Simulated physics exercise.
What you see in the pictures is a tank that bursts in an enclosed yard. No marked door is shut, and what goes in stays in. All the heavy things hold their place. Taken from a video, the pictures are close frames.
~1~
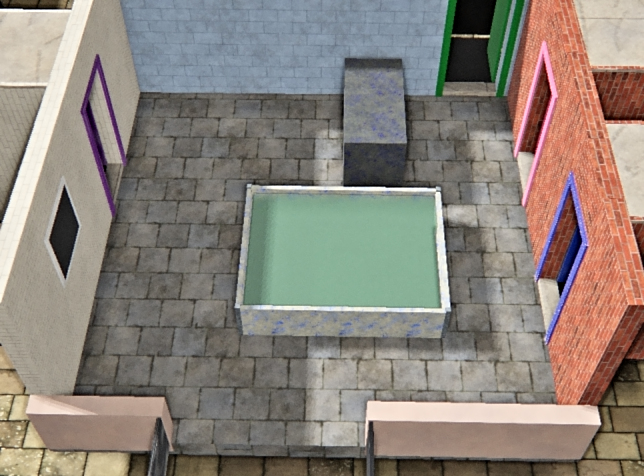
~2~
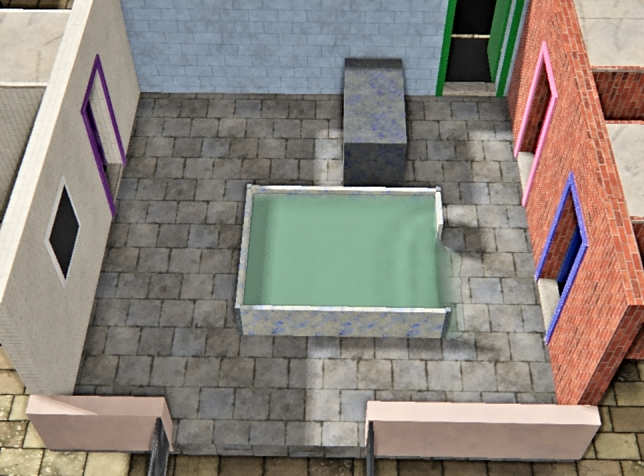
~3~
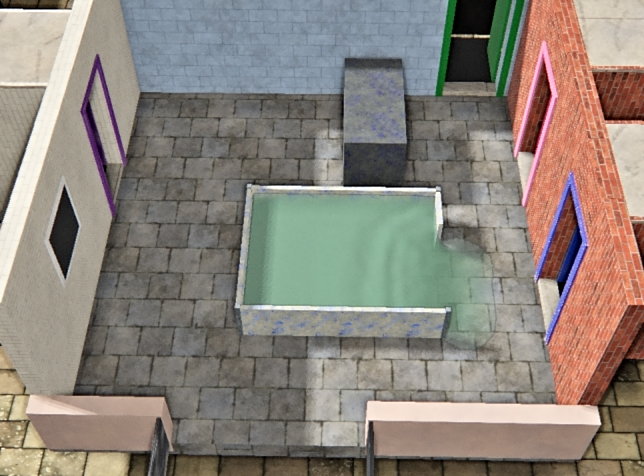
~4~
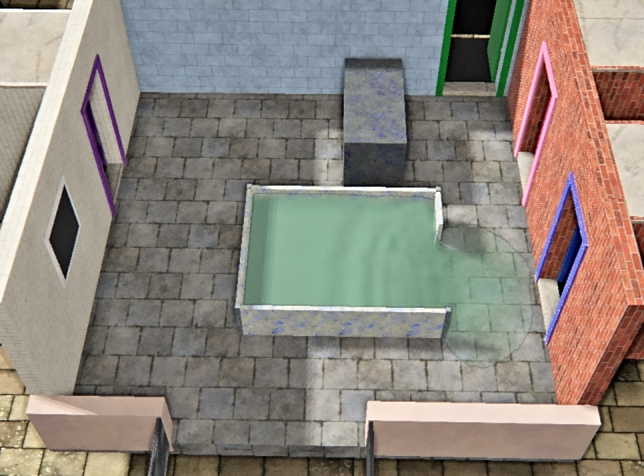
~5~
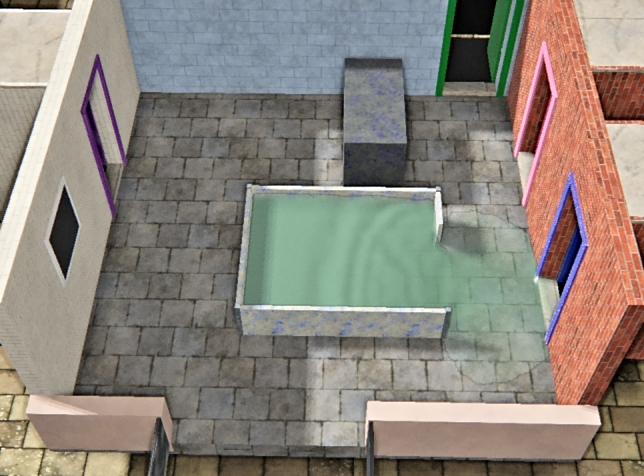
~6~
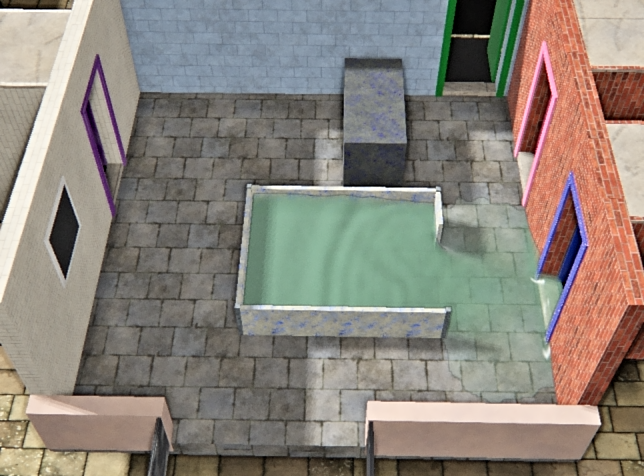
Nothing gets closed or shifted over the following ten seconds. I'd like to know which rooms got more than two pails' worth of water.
Sure: The green door got more than that; the pink door got no more than that; the purple door got no more than that; the blue door got more than that.
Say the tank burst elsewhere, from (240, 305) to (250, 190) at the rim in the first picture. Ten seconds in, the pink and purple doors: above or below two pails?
Then: Pink door takes less, purple door passes that mark.
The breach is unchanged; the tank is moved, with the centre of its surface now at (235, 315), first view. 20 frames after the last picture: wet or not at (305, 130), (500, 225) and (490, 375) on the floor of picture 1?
One after the other: Untouched, reached, reached.
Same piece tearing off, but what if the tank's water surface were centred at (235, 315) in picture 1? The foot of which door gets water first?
Answer: The one in blue.
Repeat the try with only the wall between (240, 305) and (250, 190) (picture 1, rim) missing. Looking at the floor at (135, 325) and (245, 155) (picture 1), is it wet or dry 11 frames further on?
Taking them in turn, they come out soaked and spared.
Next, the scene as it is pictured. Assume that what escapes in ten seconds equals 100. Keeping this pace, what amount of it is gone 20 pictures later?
My reading is near 60 per cent.
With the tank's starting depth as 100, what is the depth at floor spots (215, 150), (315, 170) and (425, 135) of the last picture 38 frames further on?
In the order asked, some 2, 0 and 18 in a hundred.
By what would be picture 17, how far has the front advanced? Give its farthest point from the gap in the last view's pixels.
Roughly (504, 102).
A moment on, water covers 15 % of the floor; the green door not reached, the pink door wet at the sill, nothing in, the purple door not reached, the blue door far over two buckets in.
Next, water covers 25 % of the floor; the green door wet at the sill, nothing in, the pink door wet at the sill, nothing in, the purple door not reached, the blue door far over two buckets in.
Then, water covers 45 % of the floor; the green door under two buckets in, the pink door wet at the sill, nothing in, the purple door not reached, the blue door far over two buckets in.
Later, water covers 70 % of the floor; the green door over two buckets in, the pink door wet at the sill, nothing in, the purple door not reached, the blue door far over two buckets in.
In the end, water covers 90 % of the floor; the green door over two buckets in, the pink door wet at the sill, nothing in, the purple door wet at the sill, nothing in, the blue door far over two buckets in.
